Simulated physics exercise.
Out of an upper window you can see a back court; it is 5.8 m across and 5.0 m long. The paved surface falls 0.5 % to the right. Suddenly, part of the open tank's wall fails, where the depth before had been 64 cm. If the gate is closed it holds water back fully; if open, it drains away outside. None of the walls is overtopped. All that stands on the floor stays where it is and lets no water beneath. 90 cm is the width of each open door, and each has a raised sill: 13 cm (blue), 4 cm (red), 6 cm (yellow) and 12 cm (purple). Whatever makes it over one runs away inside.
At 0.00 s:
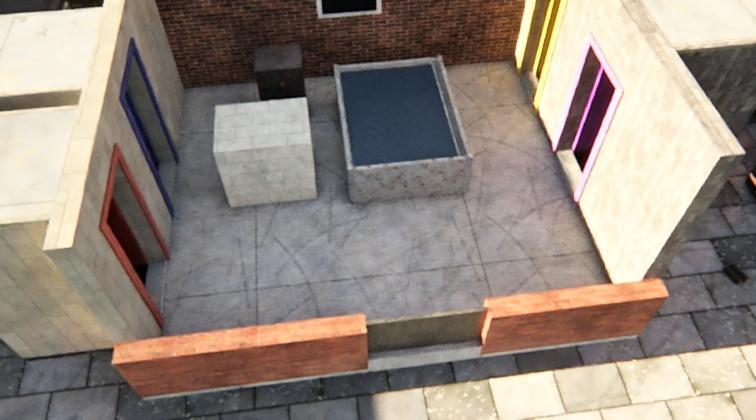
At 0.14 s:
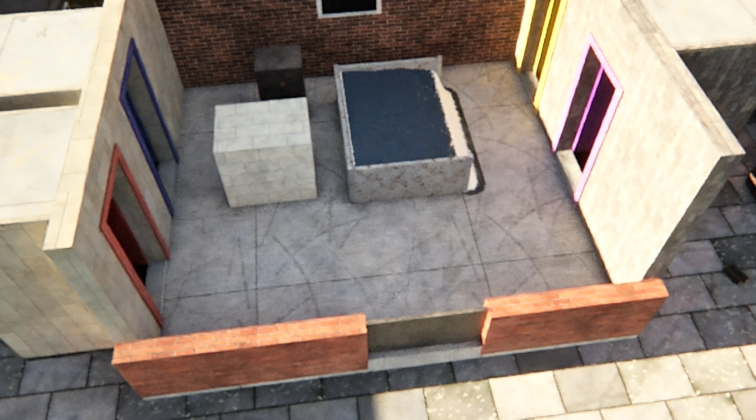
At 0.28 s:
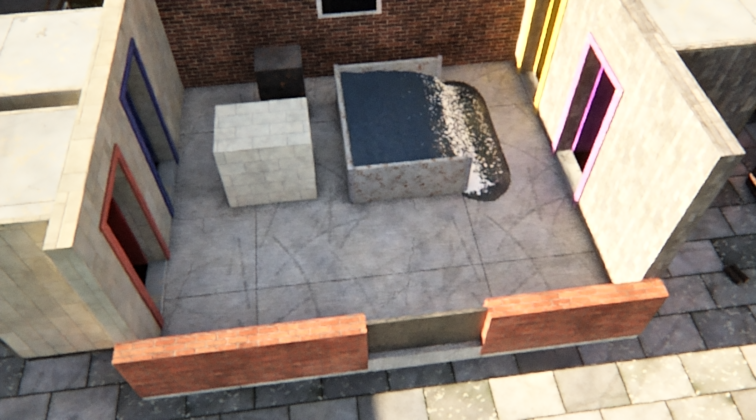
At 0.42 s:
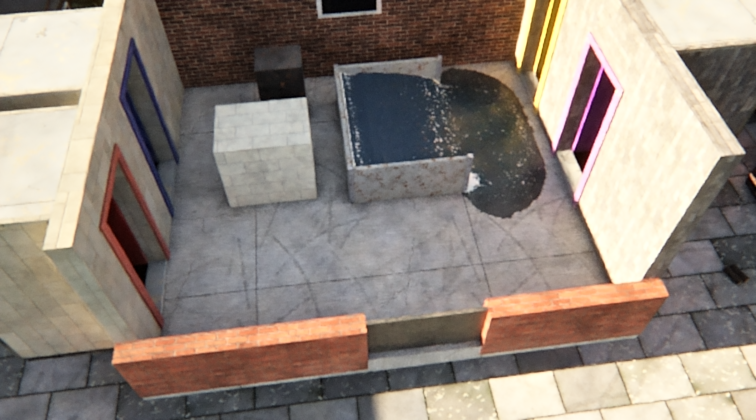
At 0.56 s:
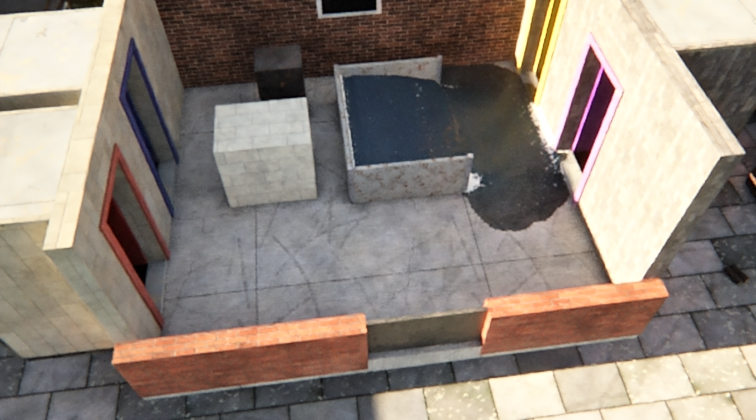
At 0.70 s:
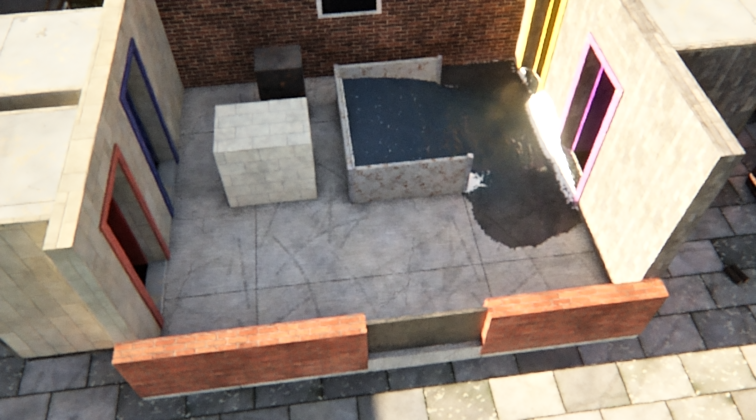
A walled back court of grey paving is seen from high above, with a brick wall behind and a low orange-red wall in two parts across the front. An open tank of dark water stands beyond a pale block and a small dark box, between blue and red doorways left and yellow and purple right. The tank's right side gives way, and water spreads rightward to the wall, then forward.
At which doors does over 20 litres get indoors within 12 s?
In order: At the blue door the limit will hold, at the red door the limit will be broken, at the yellow door the limit will be broken, at the purple door the limit will be broken.
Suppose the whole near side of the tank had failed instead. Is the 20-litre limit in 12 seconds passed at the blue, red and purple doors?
For blue, too little; for red, too much; for purple, too little.
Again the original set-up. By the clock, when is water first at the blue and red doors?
So blue at 5.0 s, and red at 4.5 s.
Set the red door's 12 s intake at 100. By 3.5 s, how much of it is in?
Fraction in by then: Around 0 per cent.
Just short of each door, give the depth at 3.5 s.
You'd get blue at 0 cm, red at 0 cm, yellow at 17 cm, and purple at 14 cm.
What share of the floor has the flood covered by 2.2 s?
30 %.
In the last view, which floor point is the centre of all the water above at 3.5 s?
(467, 168).
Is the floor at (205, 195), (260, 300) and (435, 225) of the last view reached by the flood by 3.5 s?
Listed in sequence, the spots are bone dry, bone dry and bone dry.
After 1.4 s water covers 25 % of the floor and is deepest (44 cm) near (534, 132); blue door not reached, red door not reached, yellow door 34 cm at the sill, 133 L in, purple door 32 cm at the sill, 65 L in.
After 2.2 s water covers 30 % of the floor and is deepest (33 cm) near (508, 68); blue door not reached, red door not reached, yellow door 27 cm at the sill, 282 L in, purple door 25 cm at the sill, 143 L in.
After 3.5 s water covers 50 % of the floor and is deepest (21 cm) near (608, 312); blue door not reached, red door not reached, yellow door 17 cm at the sill, 404 L in, purple door 14 cm at the sill, 177 L in.
After 7.0 s water covers 95 % of the floor and is deepest (12 cm) near (225, 189); blue door 7 cm at the sill, 0 L in, red door 8 cm at the sill, 24 L in, yellow door 7 cm at the sill, 460 L in, purple door 7 cm at the sill, 180 L in.
After 12.0 s water covers 95 % of the floor and is deepest (8 cm) near (426, 334); blue door 5 cm at the sill, 0 L in, red door 6 cm at the sill, 59 L in, yellow door 6 cm at the sill, 462 L in, purple door 5 cm at the sill, 180 L in.
